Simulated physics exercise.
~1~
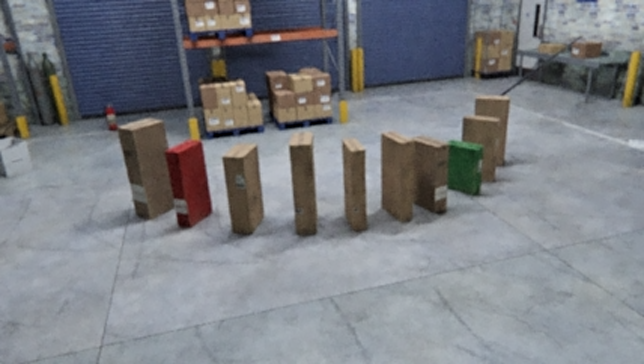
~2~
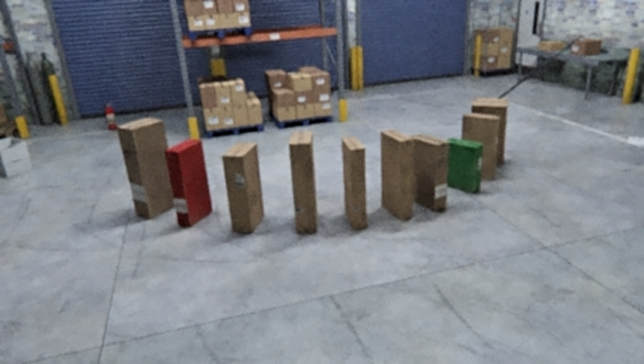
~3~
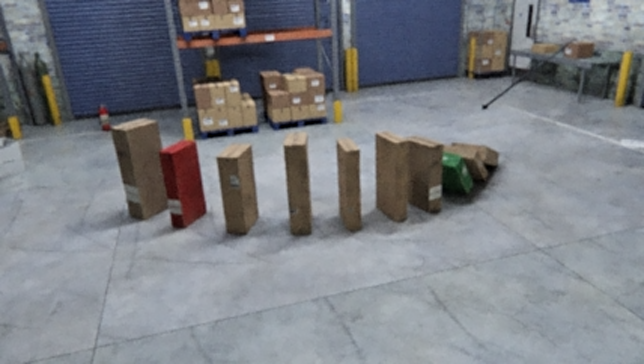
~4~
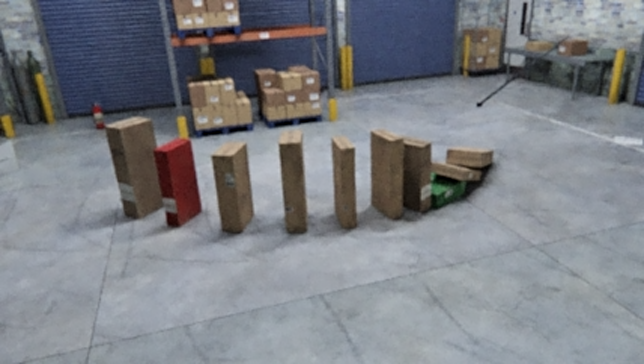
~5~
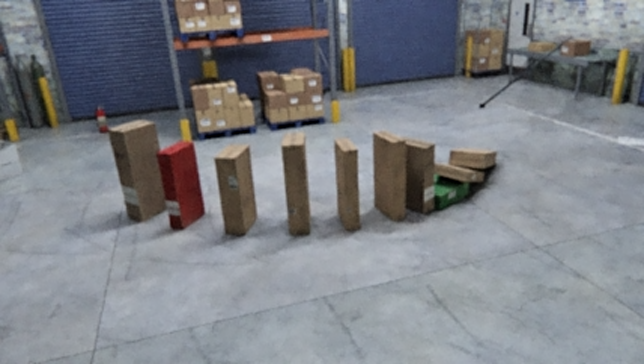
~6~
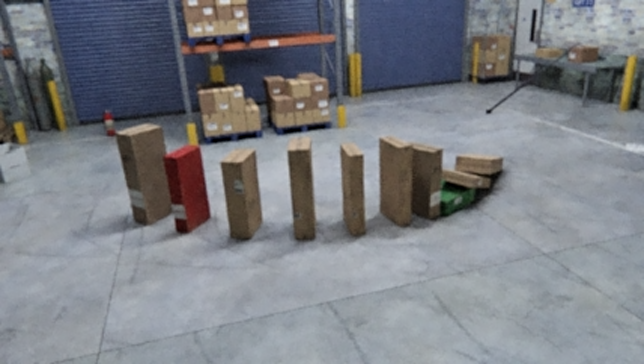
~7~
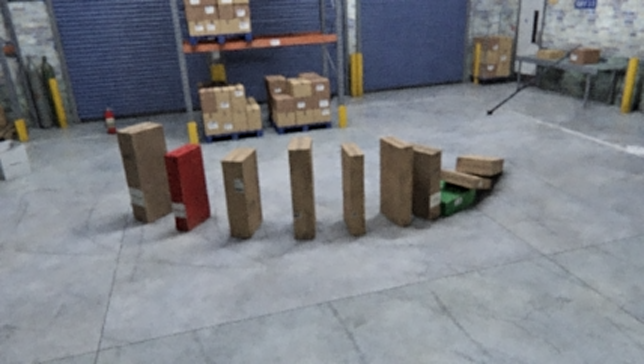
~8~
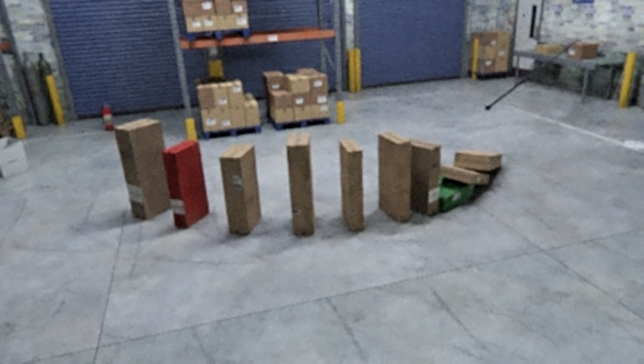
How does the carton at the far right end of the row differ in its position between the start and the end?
At the start the brown carton at the right end stands upright on the floor. By the end it is lying on its side in the heap of toppled cartons.
